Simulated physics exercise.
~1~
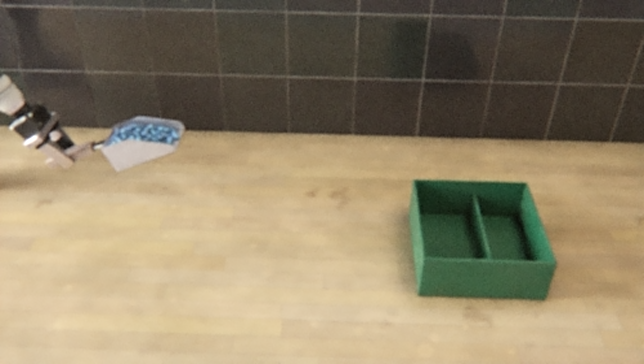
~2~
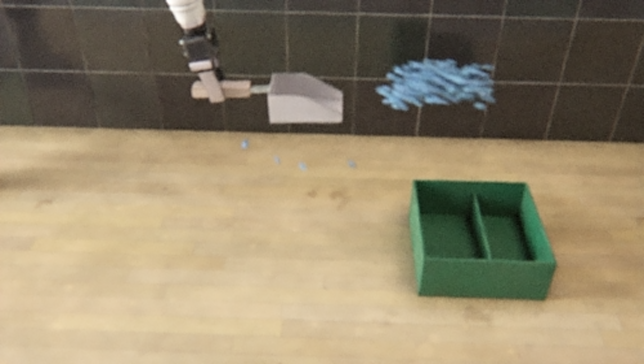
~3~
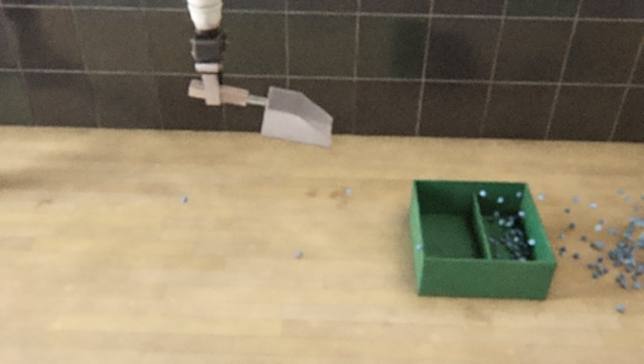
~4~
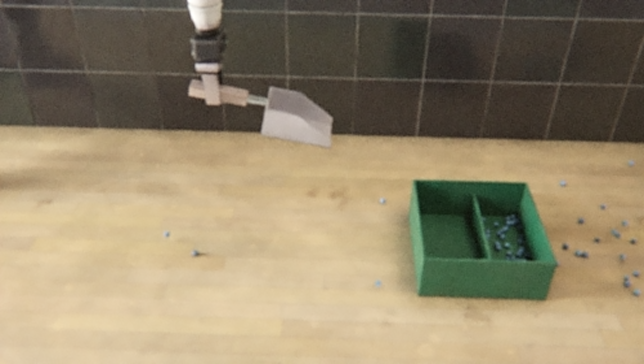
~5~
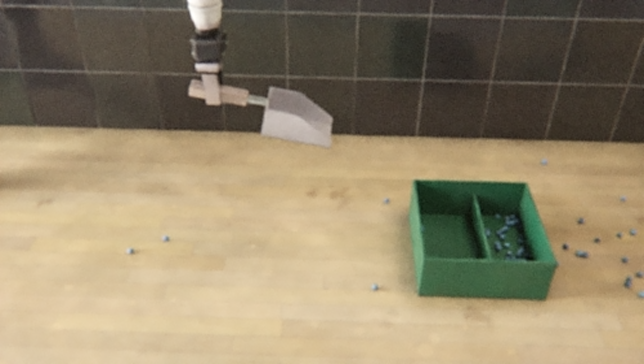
On a wooden counter, a scoop flings blue beads rightward, some landing in a green bin.
